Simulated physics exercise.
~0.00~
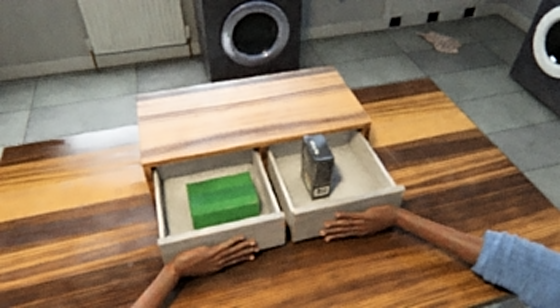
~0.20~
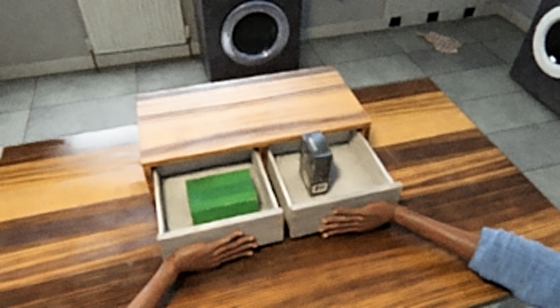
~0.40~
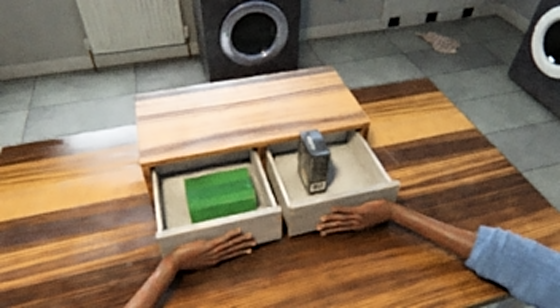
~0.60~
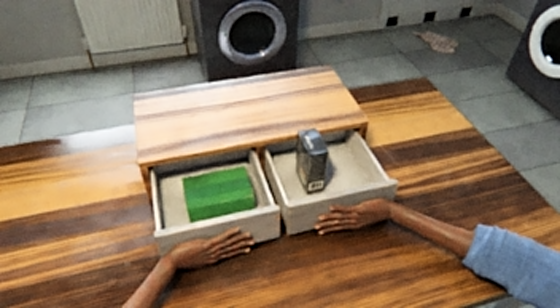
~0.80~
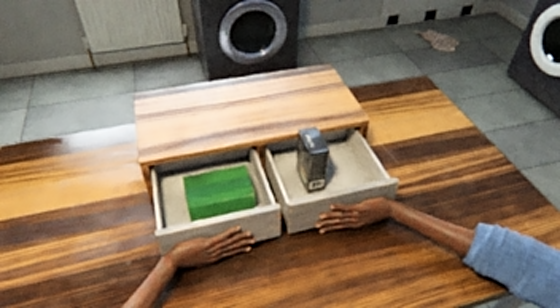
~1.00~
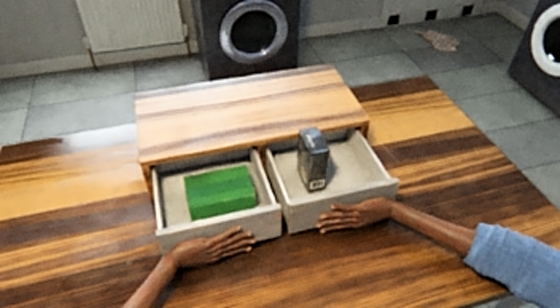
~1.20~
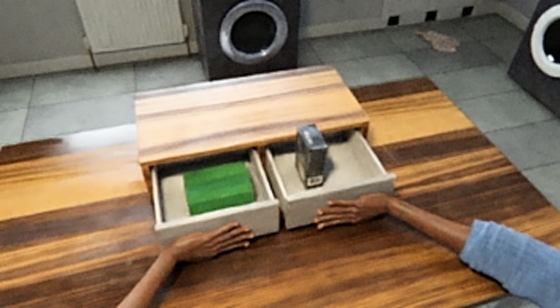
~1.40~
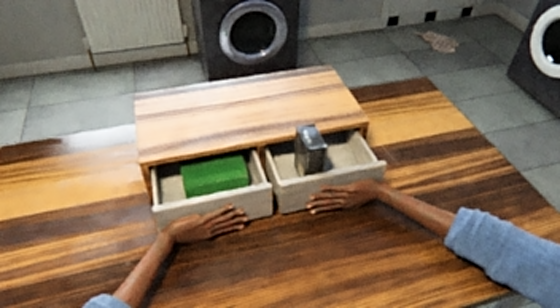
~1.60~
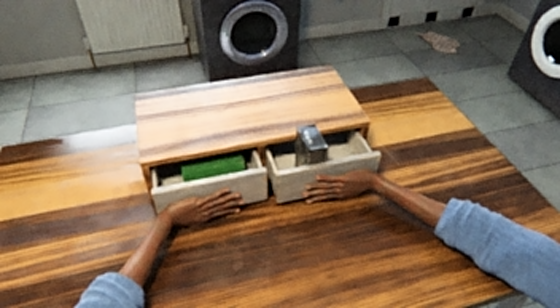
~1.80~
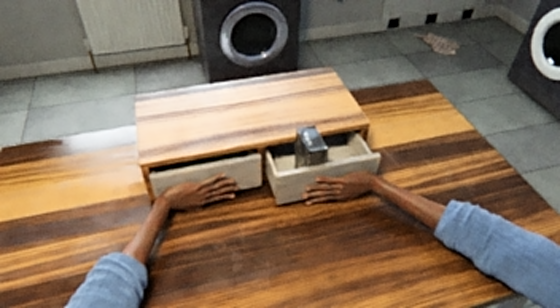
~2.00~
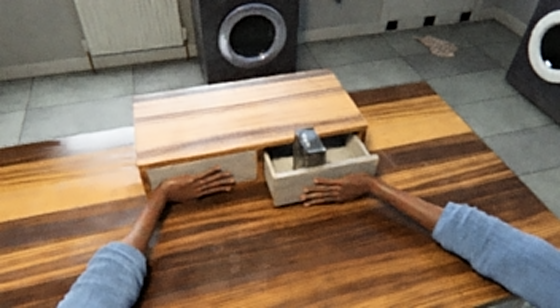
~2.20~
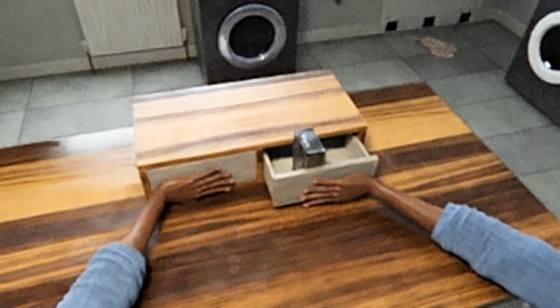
In this clip, two hands rest against the open drawers of a small wooden chest, one holding a green box and the other an upright dark packet, then slowly push both inward; the left drawer closes fully, while the right stops partway and stays ajar with the packet still showing.
